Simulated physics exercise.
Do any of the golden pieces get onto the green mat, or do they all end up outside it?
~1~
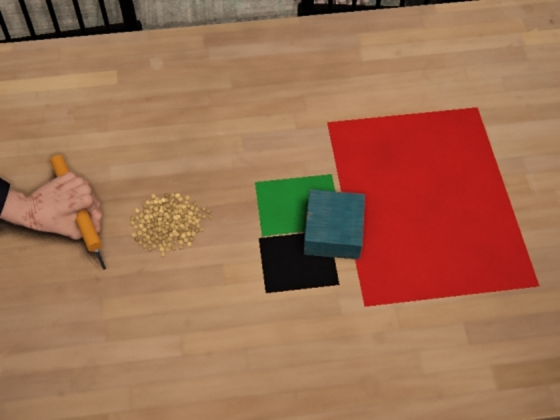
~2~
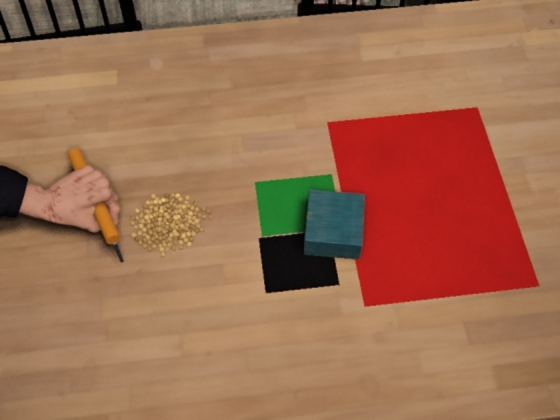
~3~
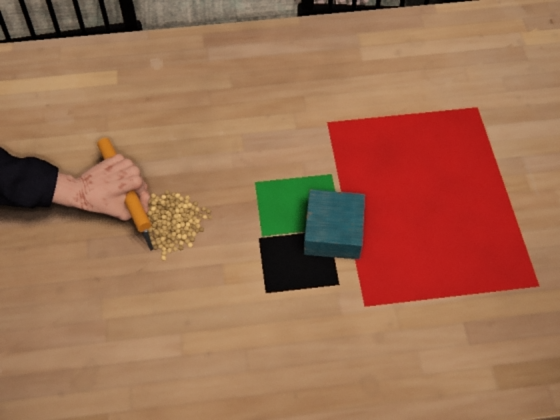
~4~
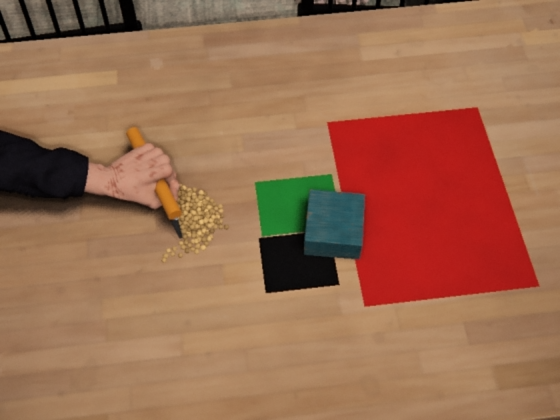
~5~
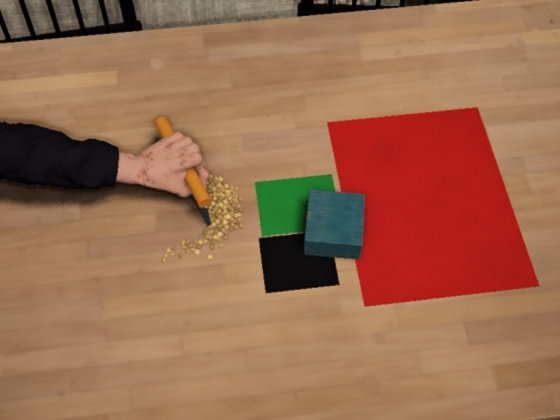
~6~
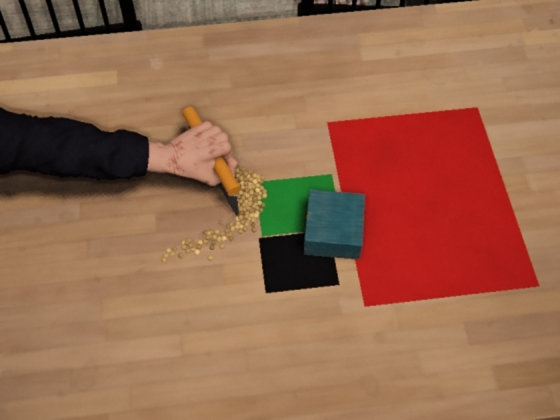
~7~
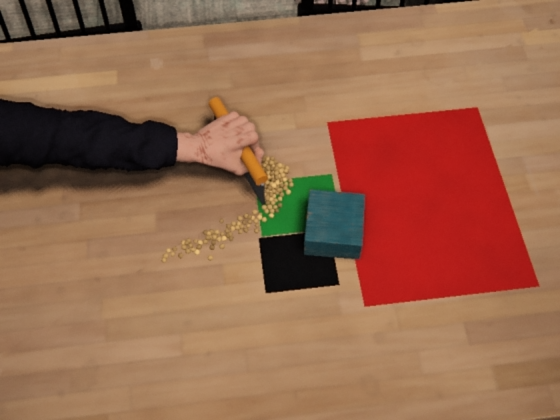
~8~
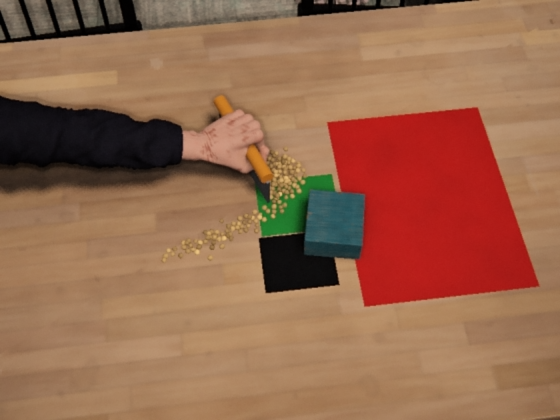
Some of the pieces get onto the green mat, while most lie on the bare wood and the black and red mats stay clear.
